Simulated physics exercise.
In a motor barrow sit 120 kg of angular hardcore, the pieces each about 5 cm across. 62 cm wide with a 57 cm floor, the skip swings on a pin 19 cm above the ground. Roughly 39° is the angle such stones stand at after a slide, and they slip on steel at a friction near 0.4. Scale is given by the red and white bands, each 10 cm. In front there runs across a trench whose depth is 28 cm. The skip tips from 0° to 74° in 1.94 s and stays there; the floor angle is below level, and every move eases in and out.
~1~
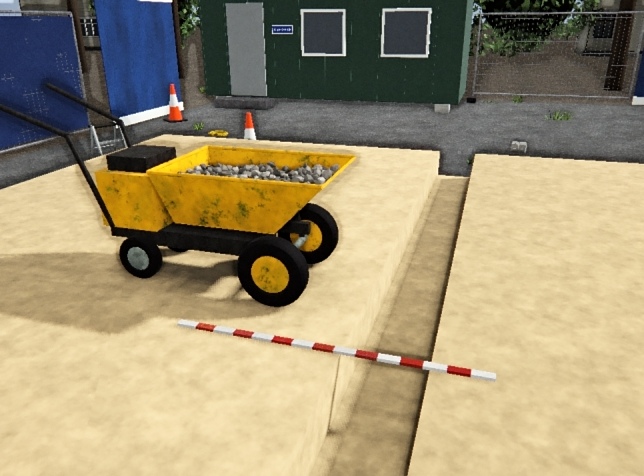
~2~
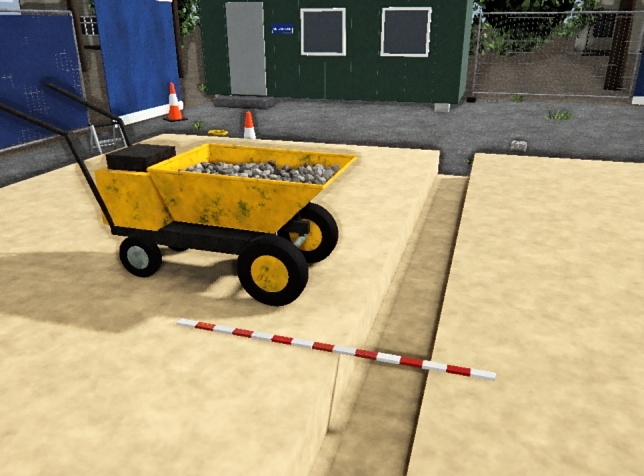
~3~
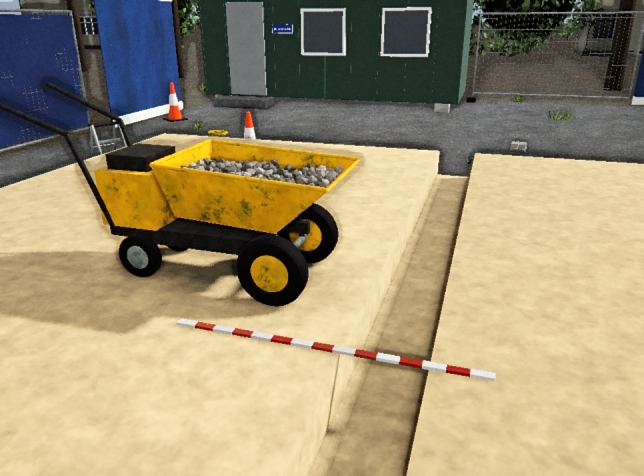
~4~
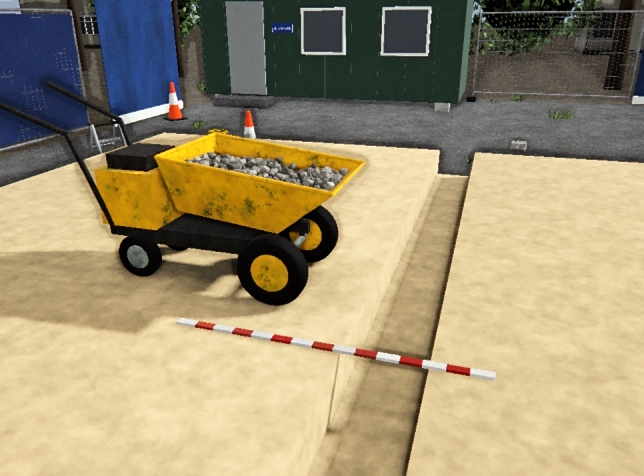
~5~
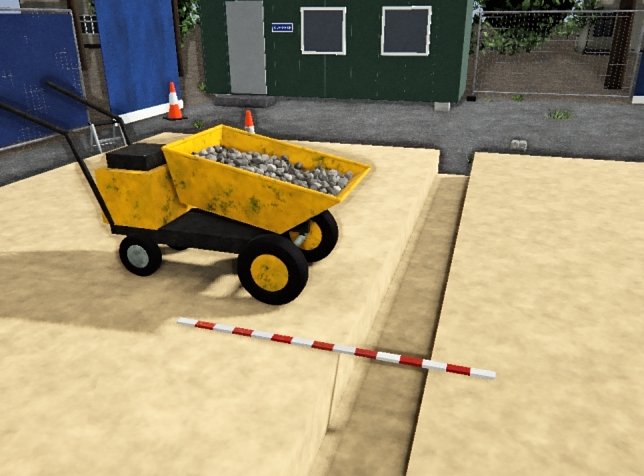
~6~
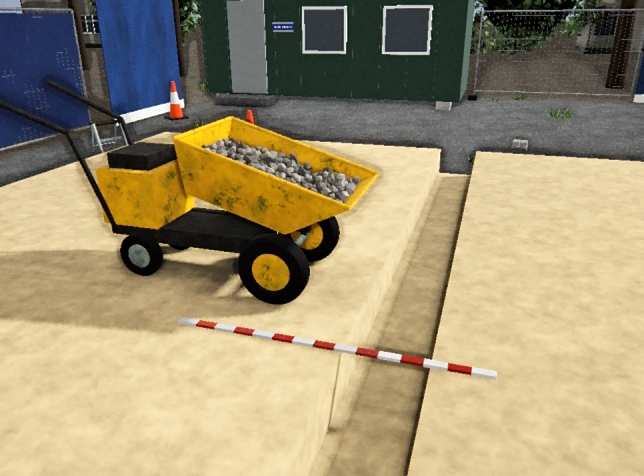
The yellow skip of a motor barrow, loaded with grey stones, sits almost level beside a narrow trench, barely moving at first. Its rear then rises steadily and its front lip dips to the right, tilting the stones toward the trench while the wheels and the red-and-white pole stay still.
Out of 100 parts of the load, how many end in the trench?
Some 100 out of 100.
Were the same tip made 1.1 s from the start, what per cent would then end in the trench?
Expected share: Around 100%.
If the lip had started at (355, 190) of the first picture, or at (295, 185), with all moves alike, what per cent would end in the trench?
Around 75 and then 100 percent.
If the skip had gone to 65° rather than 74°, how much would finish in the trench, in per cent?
About 95%.
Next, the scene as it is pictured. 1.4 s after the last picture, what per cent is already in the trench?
60 per cent or so by then.
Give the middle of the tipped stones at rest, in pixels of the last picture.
Their centre sits close to (409, 327).
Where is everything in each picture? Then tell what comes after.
The first frame shows lip at (322, 187), floor tilted 0°, highest stones at (308, 172).
The second frame shows lip at (323, 188), floor tilted 1°, highest stones at (298, 171).
In the third frame, the skip is at 3°, its lip at (327, 190); the top of the load is at (252, 167).
The fourth frame shows lip at (333, 195), floor tilted 7°, highest stones at (224, 160).
In the fifth frame, the skip is at 11°, its lip at (341, 201); the top of the load is at (221, 153).
The sixth frame shows lip at (350, 209), floor tilted 17°, highest stones at (226, 146).
Then, 0.9 s after the last picture the floor is at 63°, 100 % in the skip; the foremost stones are at (391, 269).
Then, 1.4 s after the last picture the floor is at 74°, 39 % in the skip, 61 % in the trench; the foremost stones are at (440, 350).
Then, 1.8 s after the last picture the floor is at 74°, 10 % in the skip, 90 % in the trench; the foremost stones are at (444, 355).
Then, 3.7 s after the last picture the floor is at 74°, 0 % in the skip, 100 % in the trench; the foremost stones are at (446, 343).
